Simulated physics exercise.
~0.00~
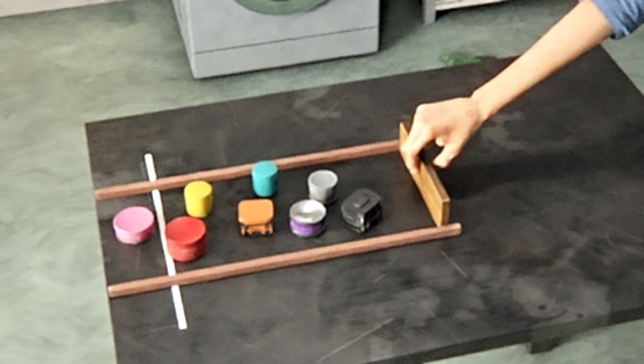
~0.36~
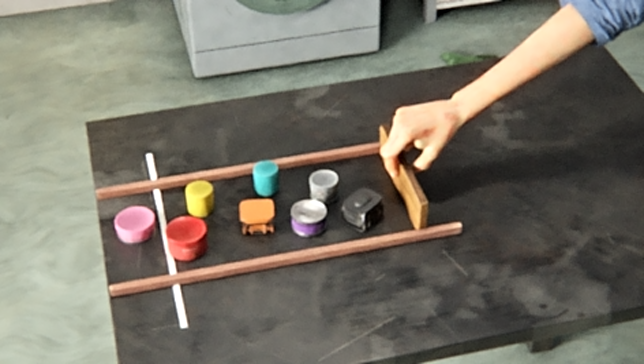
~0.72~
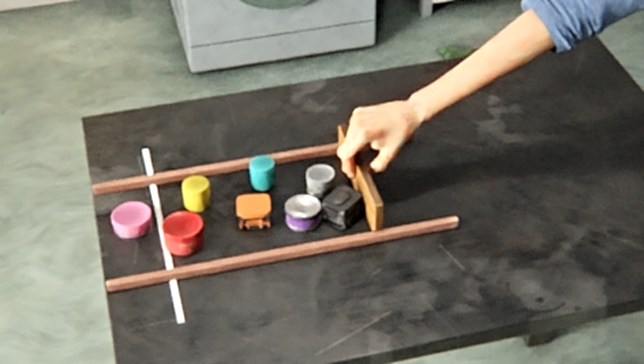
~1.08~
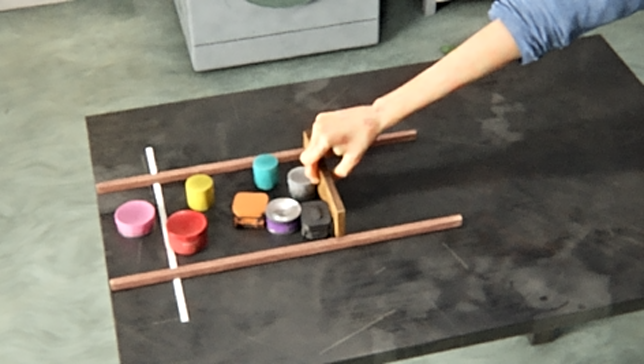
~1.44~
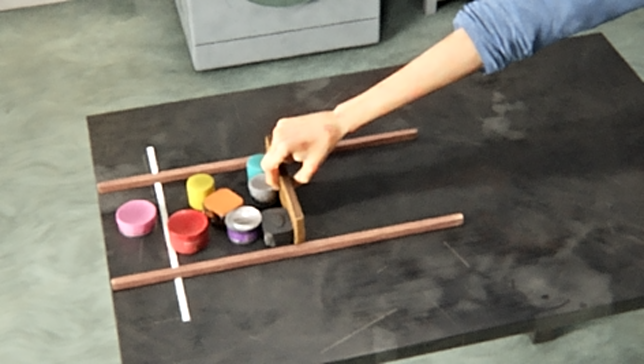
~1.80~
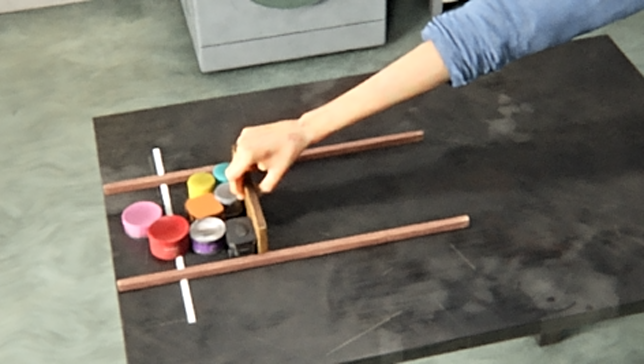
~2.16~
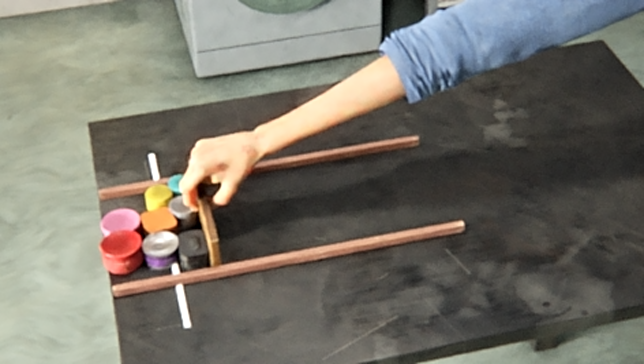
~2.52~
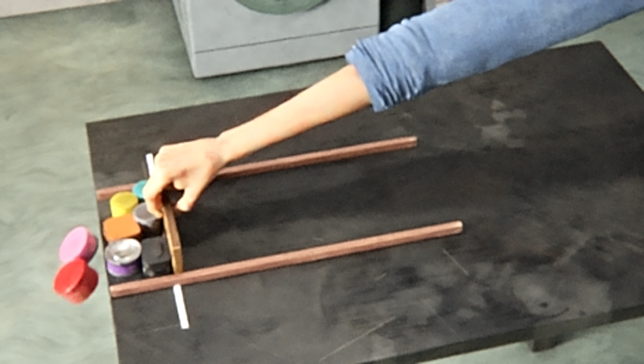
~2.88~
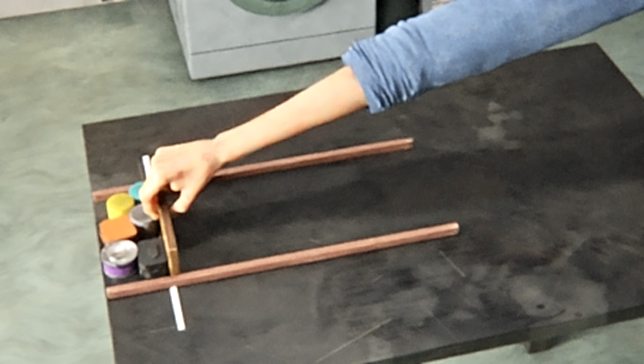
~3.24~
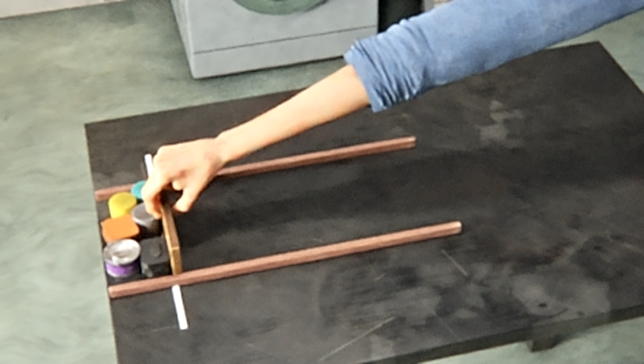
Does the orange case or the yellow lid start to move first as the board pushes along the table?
The orange case starts to move first, while the yellow lid stays in place until later in the push.
